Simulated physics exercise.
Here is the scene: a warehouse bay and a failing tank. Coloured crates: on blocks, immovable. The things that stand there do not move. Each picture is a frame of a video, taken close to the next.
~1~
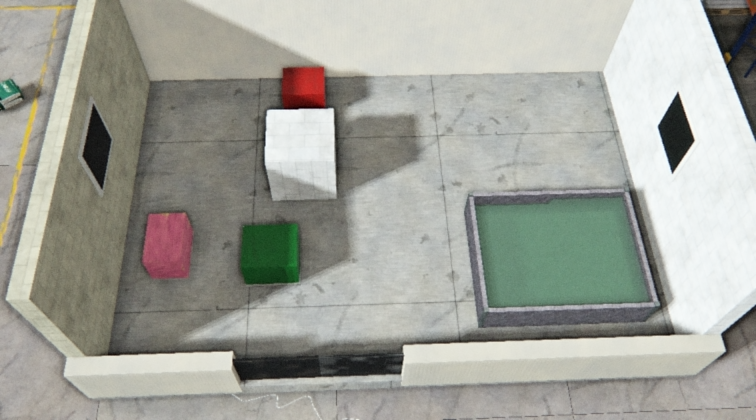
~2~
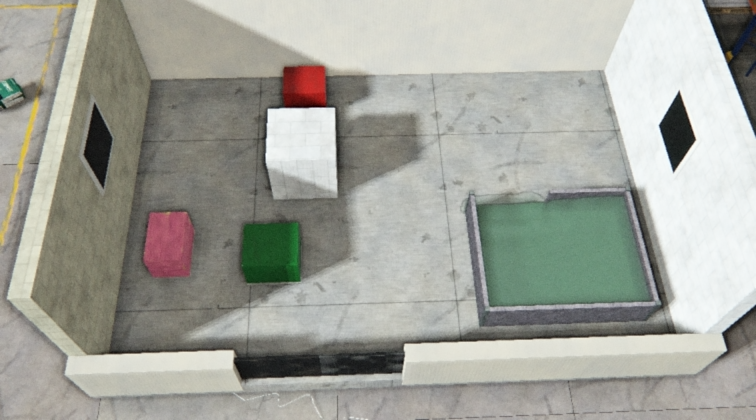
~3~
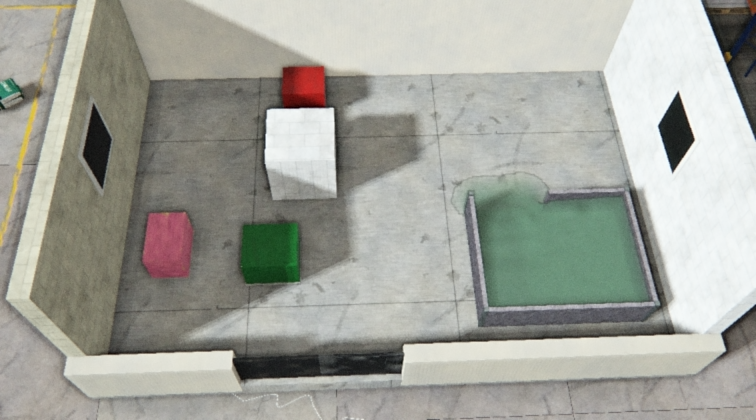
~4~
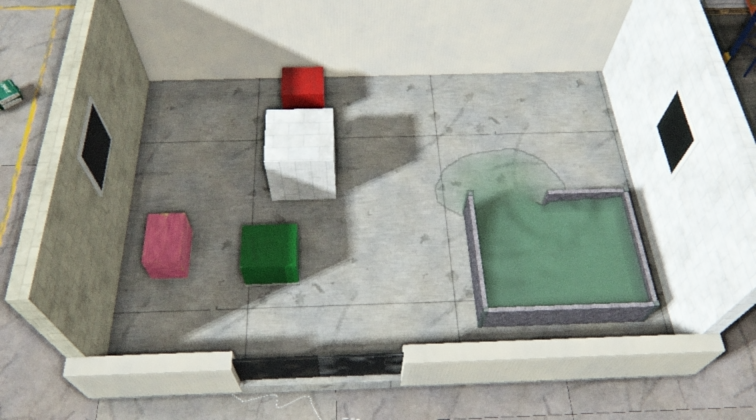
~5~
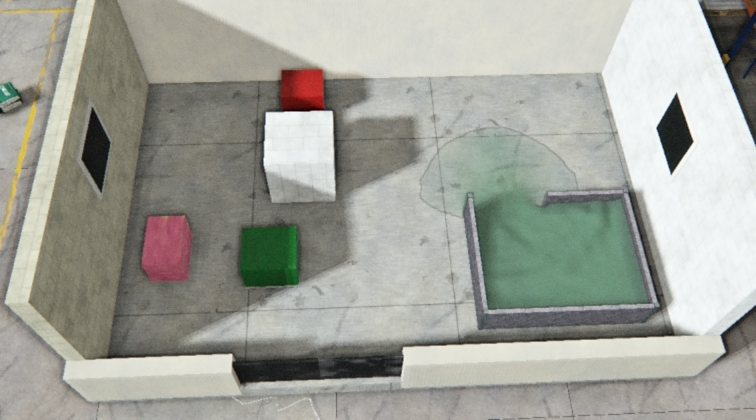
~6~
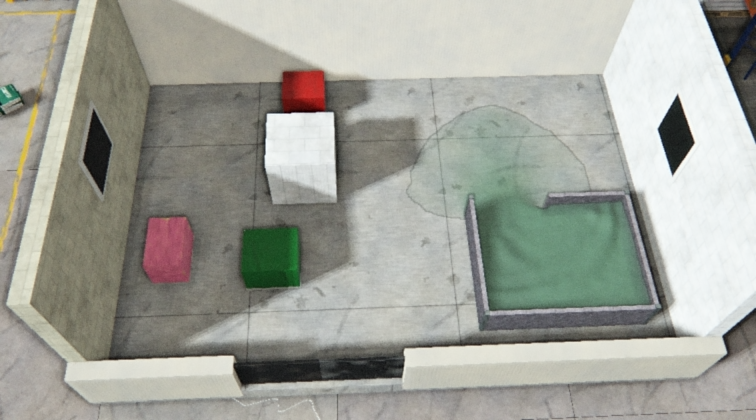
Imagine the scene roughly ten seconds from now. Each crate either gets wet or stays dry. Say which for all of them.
Red crate: Reached. Pink crate: Reached. Green crate: Spared.
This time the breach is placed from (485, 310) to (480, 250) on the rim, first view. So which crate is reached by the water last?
The red-painted one.
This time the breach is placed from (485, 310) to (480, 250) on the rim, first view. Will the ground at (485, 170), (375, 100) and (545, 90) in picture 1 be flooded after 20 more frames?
Unwetted / unwetted / unwetted.
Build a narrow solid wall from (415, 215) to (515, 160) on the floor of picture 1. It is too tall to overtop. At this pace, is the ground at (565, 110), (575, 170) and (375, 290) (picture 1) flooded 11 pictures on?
Taking the three spots in order: Soaked, soaked, soaked.
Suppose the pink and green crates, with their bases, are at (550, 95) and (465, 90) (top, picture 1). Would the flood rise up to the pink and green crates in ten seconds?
Outcome - pink crate is flooded, green crate is flooded.
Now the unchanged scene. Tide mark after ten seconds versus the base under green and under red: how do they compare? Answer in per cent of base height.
50 and 430 per cent, in that order.
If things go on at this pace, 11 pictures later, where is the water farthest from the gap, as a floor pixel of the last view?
My pick would be pixel (296, 82).
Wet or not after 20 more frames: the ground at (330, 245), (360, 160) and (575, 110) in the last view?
Going through them one by one, the first is spared, the second waterlogged and the third waterlogged.
A moment on, water covers 25 % of the floor; the red crate not reached, the pink crate not reached, the green crate not reached.
Next, water covers 30 % of the floor; the red crate water round its plinth, the pink crate not reached, the green crate not reached.
Then, water covers 40 % of the floor; the red crate water round its plinth, the pink crate not reached, the green crate not reached.
Later, water covers 65 % of the floor; the red crate water round its plinth, the pink crate water round its plinth, the green crate water round its plinth.
In the end, water covers 95 % of the floor; the red crate was topped, the pink crate was topped, the green crate stayed above the water.
